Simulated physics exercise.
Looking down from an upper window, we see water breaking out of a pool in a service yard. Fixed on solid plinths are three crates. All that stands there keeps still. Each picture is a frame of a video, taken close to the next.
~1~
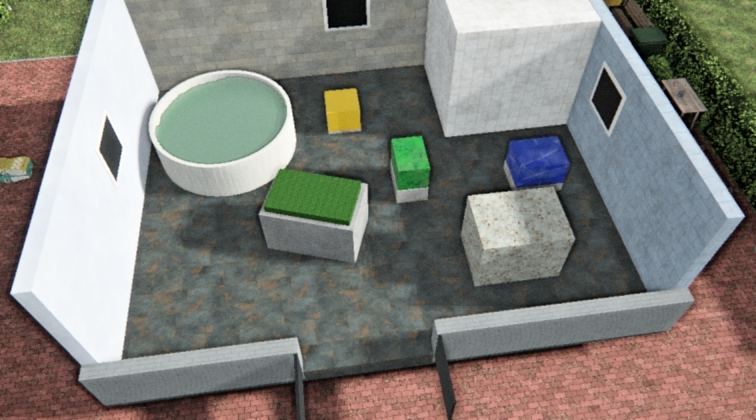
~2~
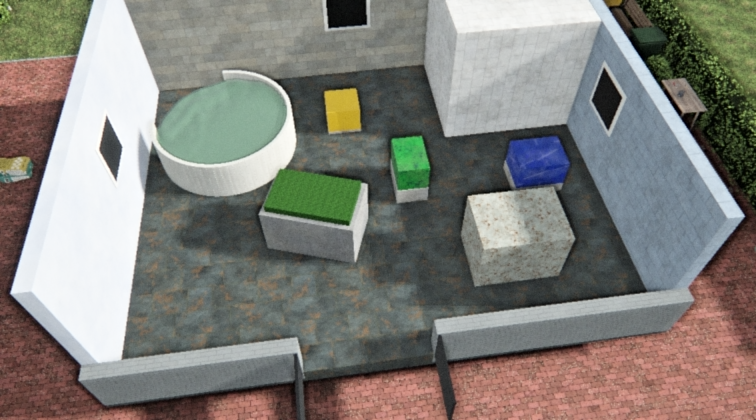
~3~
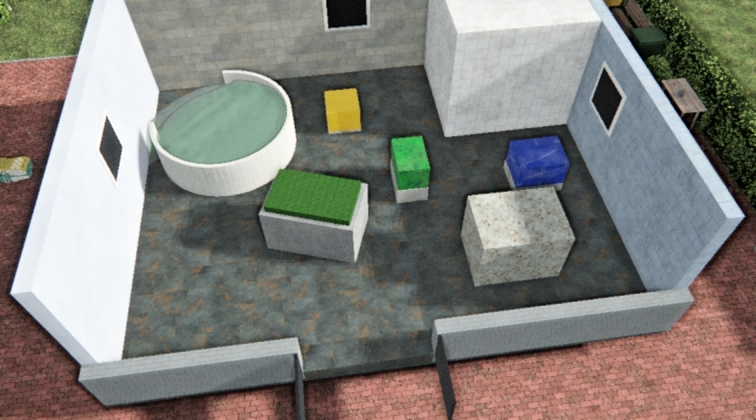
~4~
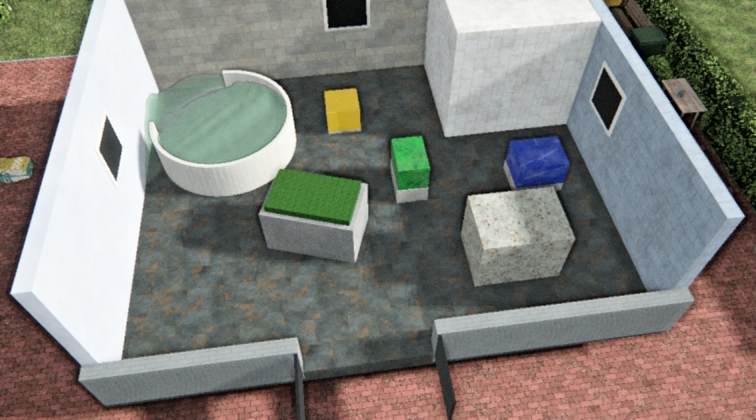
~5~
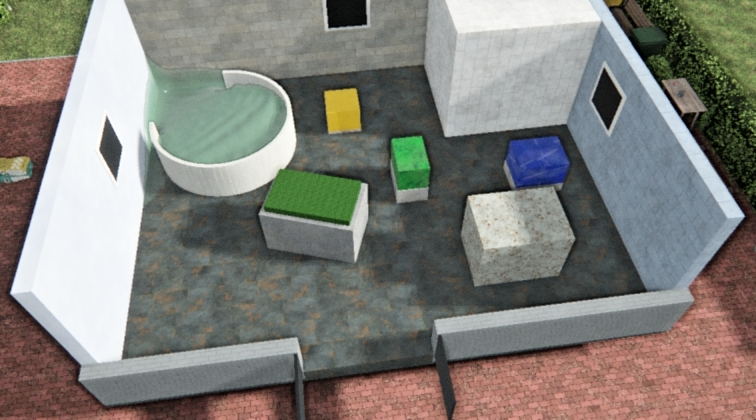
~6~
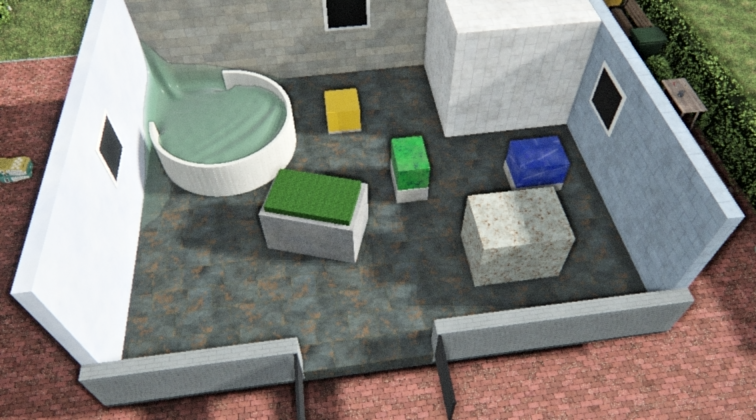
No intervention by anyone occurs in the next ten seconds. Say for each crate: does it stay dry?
Yellow crate: No, it gets wet; green crate: Yes, it stays dry; blue crate: Yes, it stays dry.
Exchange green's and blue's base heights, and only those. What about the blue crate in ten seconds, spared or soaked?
The blue crate stays out of it.
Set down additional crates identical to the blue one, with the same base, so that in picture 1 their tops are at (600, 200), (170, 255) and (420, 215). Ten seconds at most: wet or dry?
Stays clear, gets flooded, stays clear.
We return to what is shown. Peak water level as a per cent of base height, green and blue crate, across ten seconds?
The first reaches around 50 in a hundred, the second around 50.
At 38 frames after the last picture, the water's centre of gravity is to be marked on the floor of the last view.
That comes out near (267, 153).
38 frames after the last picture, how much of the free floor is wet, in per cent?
That should be about 75 %.
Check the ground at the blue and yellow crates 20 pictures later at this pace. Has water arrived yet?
My answer: Blue unflooded and yellow flooded.
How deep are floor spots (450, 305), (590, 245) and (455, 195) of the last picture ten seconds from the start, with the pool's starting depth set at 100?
I'd say around 6 per cent, then 4 per cent, then 4 per cent.
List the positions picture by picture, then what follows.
The pool at (222, 118) is whole and still, in the first frame.
Water pours out on the pool's far side and has run to a hidden place, in the second frame.
Water pours out on the pool's far side and has run to a hidden place, in the third frame.
Water pours out on the pool's far side and has run to (147, 180), in the fourth frame.
Water pours out on the pool's far side and has run to (144, 203), in the fifth frame.
Water pours out on the pool's far side and has run to (141, 227), in the sixth frame.
A moment on, water covers 15 % of the floor; the yellow crate not reached, the green crate not reached, the blue crate not reached.
Next, water covers 25 % of the floor; the yellow crate water round its plinth, the green crate not reached, the blue crate not reached.
Then, water covers 45 % of the floor; the yellow crate water round its plinth, the green crate water round its plinth, the blue crate not reached.
Later, water covers 75 % of the floor; the yellow crate water round its plinth, the green crate water round its plinth, the blue crate water round its plinth.
In the end, water covers 95 % of the floor; the yellow crate was topped, the green crate stayed above the water, the blue crate stayed above the water.
